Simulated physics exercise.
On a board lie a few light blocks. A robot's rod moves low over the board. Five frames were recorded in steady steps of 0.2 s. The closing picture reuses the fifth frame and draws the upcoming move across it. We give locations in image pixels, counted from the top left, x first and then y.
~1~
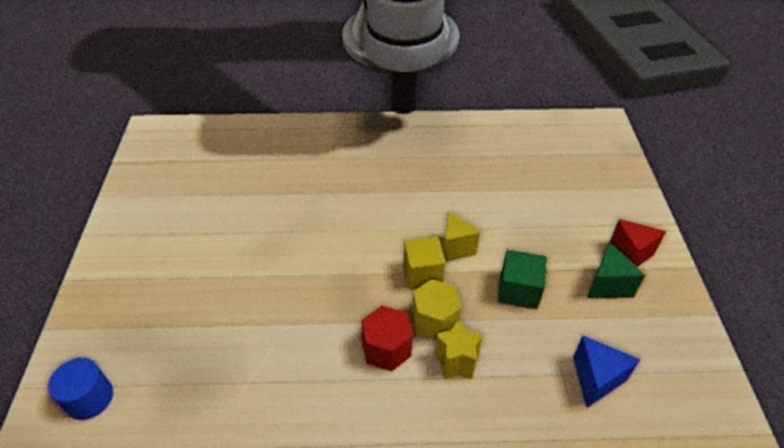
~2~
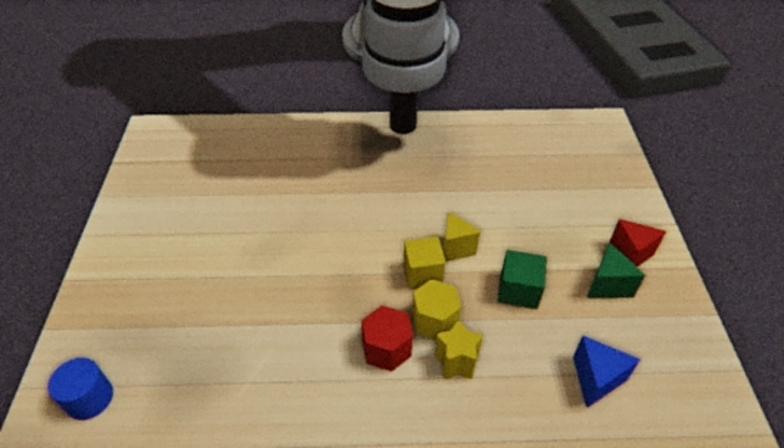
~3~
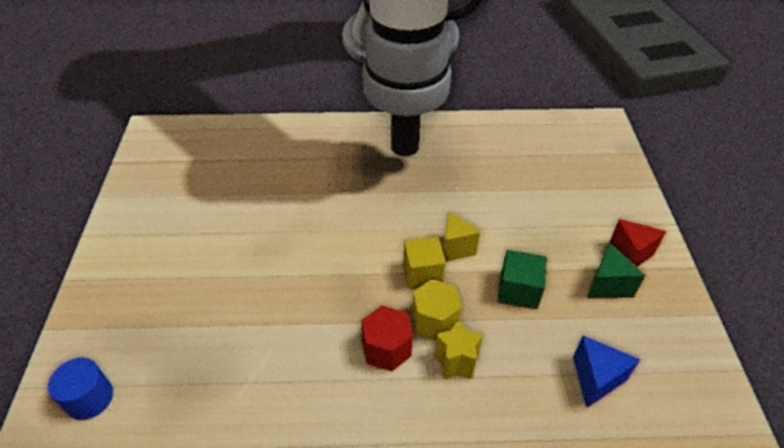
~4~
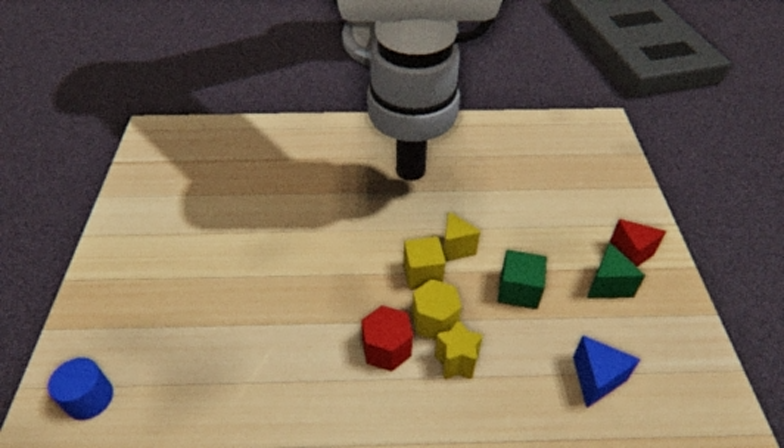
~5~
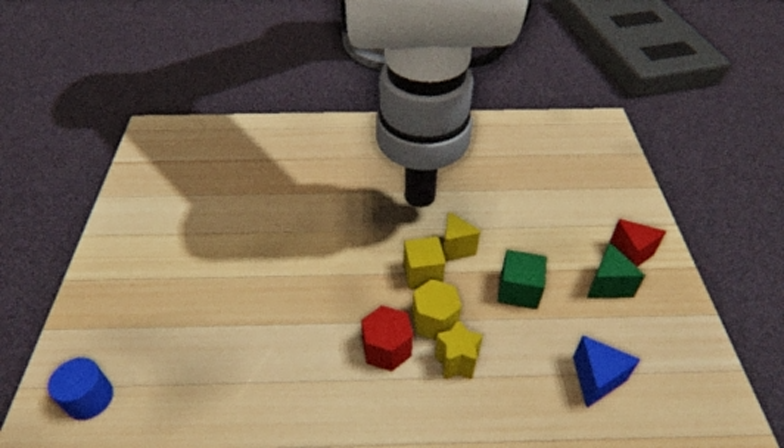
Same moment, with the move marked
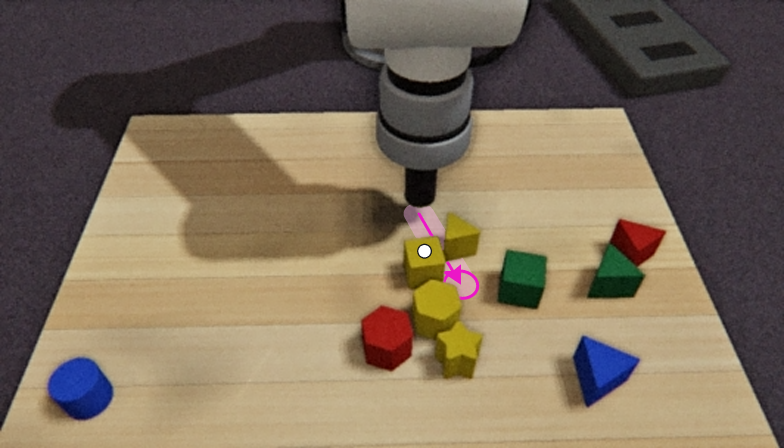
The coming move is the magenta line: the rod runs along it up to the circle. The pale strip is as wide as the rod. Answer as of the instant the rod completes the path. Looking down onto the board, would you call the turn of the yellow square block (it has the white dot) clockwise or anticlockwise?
Turns clockwise.
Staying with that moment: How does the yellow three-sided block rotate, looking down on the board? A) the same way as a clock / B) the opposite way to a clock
It's B.
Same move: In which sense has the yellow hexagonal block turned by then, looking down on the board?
From the top: Counterclockwise.
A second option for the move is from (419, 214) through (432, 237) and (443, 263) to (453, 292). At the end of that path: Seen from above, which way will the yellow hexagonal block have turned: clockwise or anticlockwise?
From above, the turn goes anticlockwise.
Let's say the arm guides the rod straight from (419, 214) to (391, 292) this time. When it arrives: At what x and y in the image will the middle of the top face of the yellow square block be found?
The point I'd pick in the picture is (430, 271).
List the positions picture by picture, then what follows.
The first picture shows tip of the rod (403, 107), middles of tops, yellow square block (425, 251), yellow hexagonal block (437, 299), yellow three-sided block (459, 227), green square block (525, 268).
The second picture shows rod (403, 126), nothing pushed.
The third picture shows rod (405, 148), nothing pushed.
The fourth picture shows rod (411, 171), nothing pushed.
The fifth picture shows rod (420, 197), yellow square block (425, 251), yellow hexagonal block (437, 299), yellow three-sided block (459, 227), green square block (525, 268).
The line goes from (419, 214) to (461, 284); the dot is on the yellow square block.
The first path, step by step. Halfway along, rod (440, 231); yellow three-sided block (470, 232).
At the end, rod (463, 268); yellow square block (426, 266), turned 70° clockwise; yellow hexagonal block (433, 304), turned 25° anticlockwise; yellow three-sided block (484, 241), turned 30° anticlockwise; green square block unmoved.
